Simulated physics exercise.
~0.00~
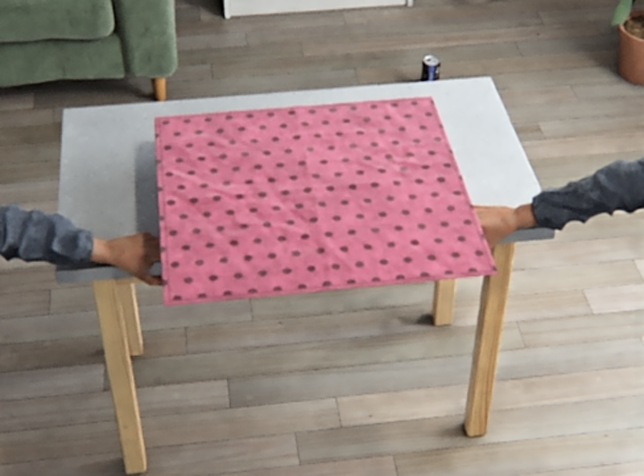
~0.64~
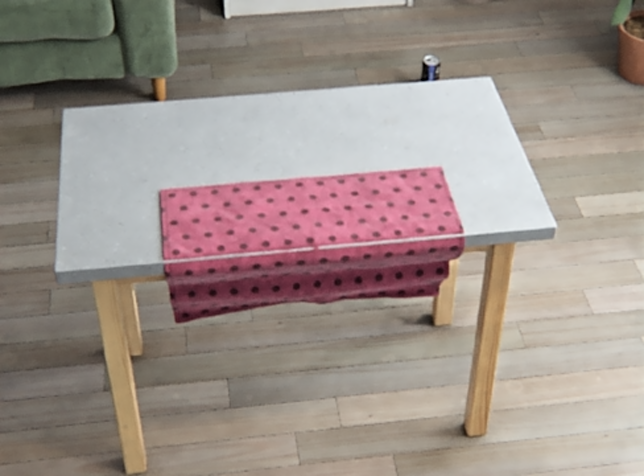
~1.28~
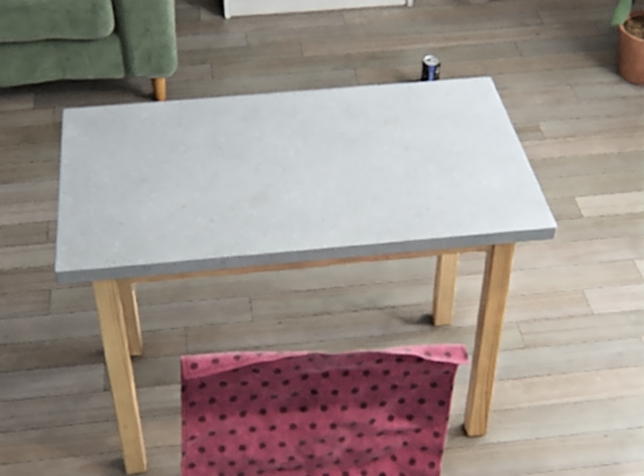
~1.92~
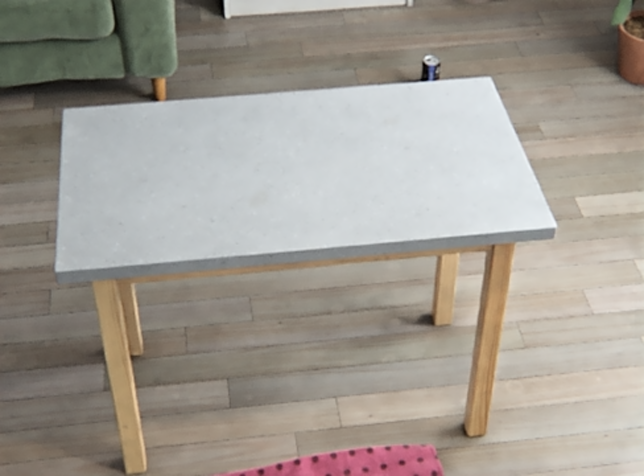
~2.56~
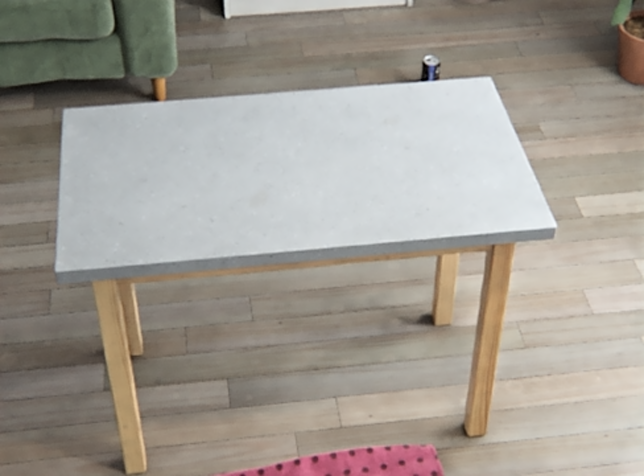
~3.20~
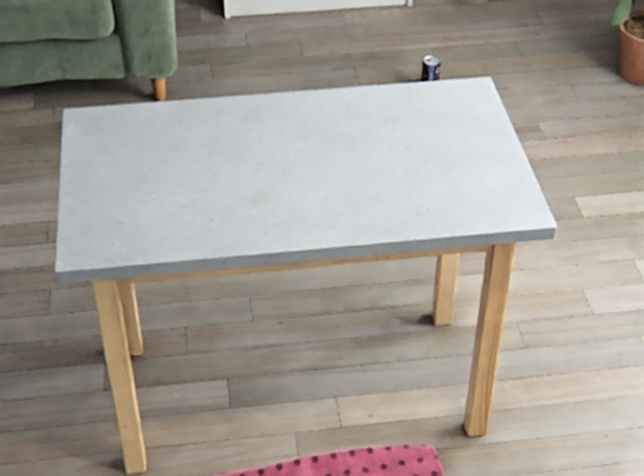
In the video, two hands hold a pink, dark-dotted cloth flat over the near part of a gray-topped table and let go. It slides down over the near edge, falls off, and ends up lying still on the wooden floor, leaving the tabletop bare.
